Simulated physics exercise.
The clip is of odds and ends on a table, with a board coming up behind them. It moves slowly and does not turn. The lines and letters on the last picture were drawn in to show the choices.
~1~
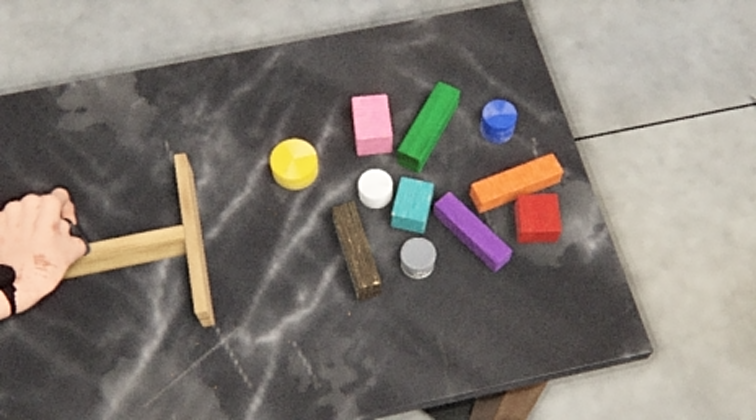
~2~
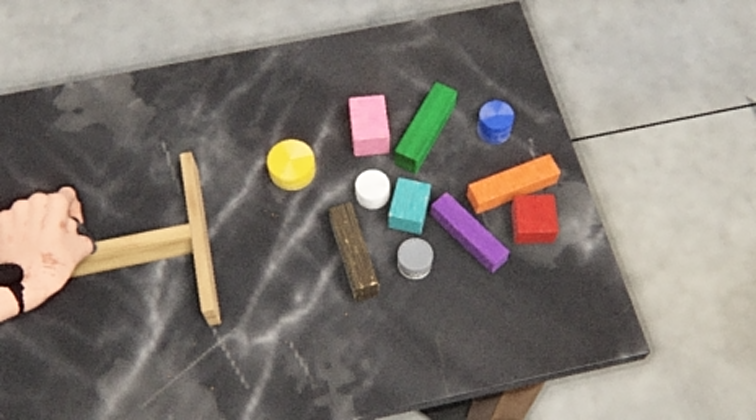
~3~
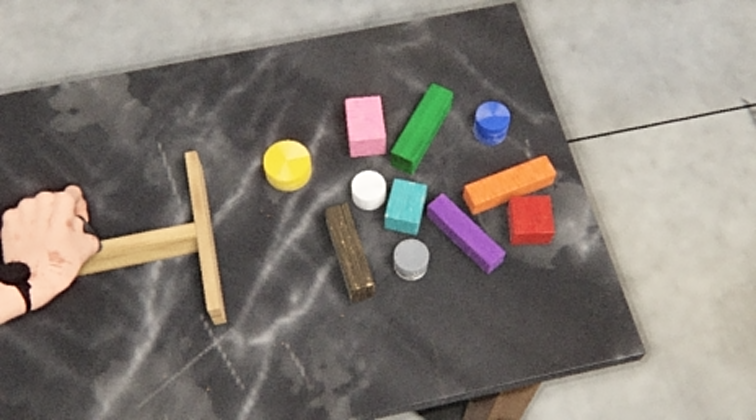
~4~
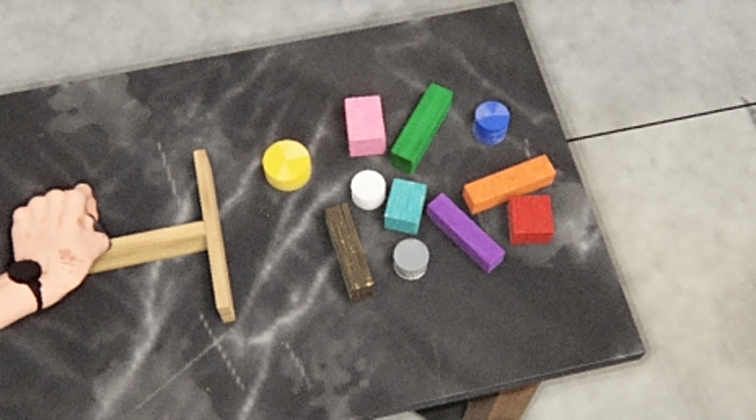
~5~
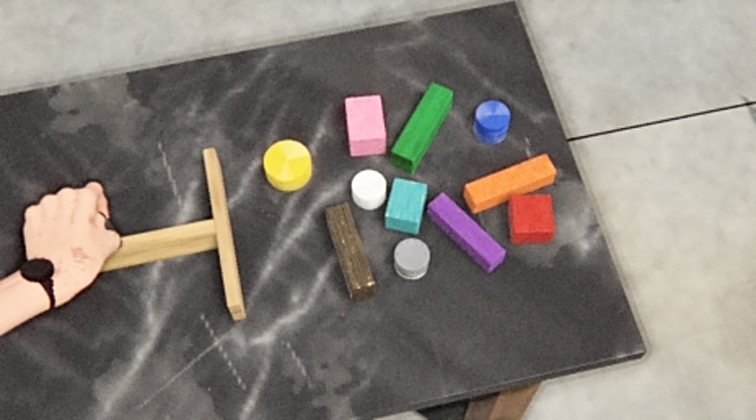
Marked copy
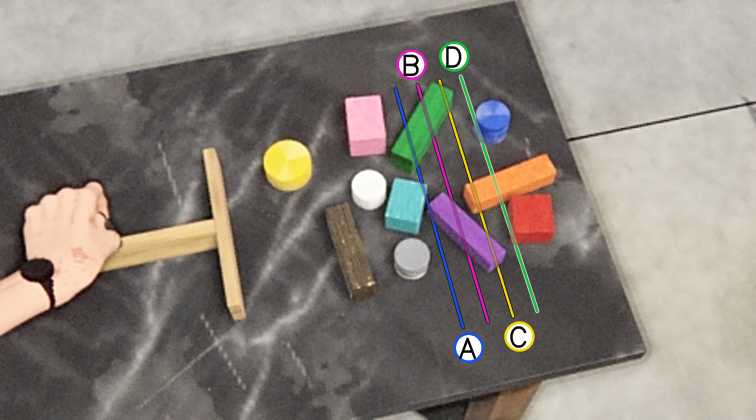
We see colourful blocks, bars and round tins spread on a dark marbled table. From the left, a hand slowly slides a T-shaped wooden board rightward, narrowing the gap to the objects, which stay still without being touched.
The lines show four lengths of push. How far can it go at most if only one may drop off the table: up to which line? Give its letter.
As far as mark C.
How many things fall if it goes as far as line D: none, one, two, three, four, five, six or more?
In all, two.
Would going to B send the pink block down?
No.
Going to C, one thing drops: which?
It is the orange bar.
On the copy, A at (427, 200); B at (450, 195); C at (474, 191); D at (496, 186).
On C. First, board (313, 204); yellow tin (332, 158); red block (530, 219).
Then, board (405, 186); orange bar (534, 177); purple bar (490, 233).
Finally, board (472, 172); orange bar over the edge; red block (587, 214); one fallen.
By contrast, A is within the limit but short; B is within the limit but short; D drops two.
